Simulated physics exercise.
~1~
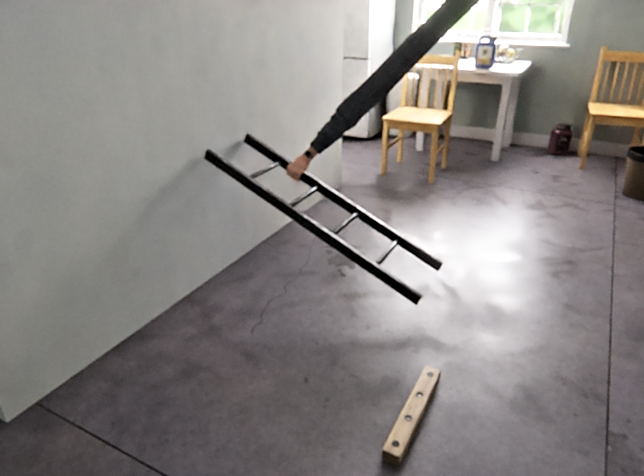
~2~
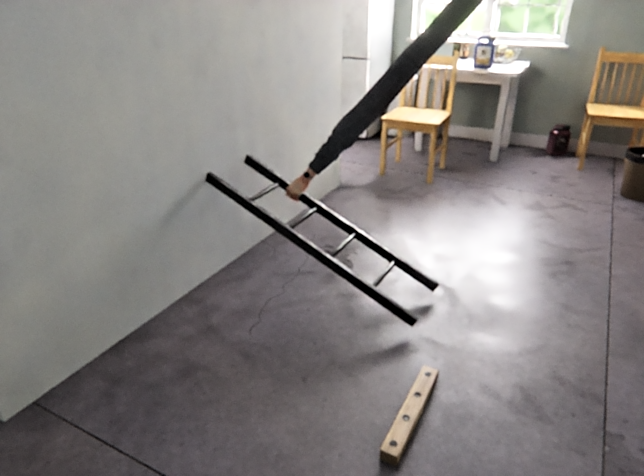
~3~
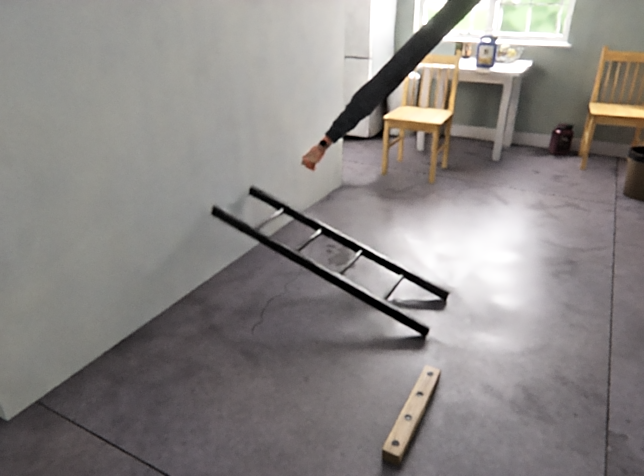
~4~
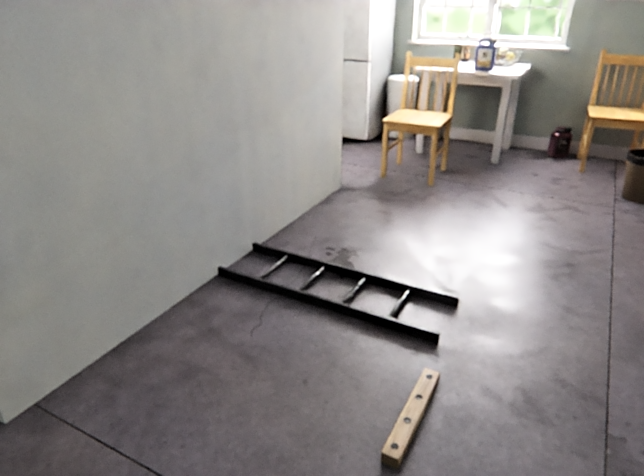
A hand leaning a black ladder-like gate against a white wall and letting go, the gate sliding down flat onto the floor.
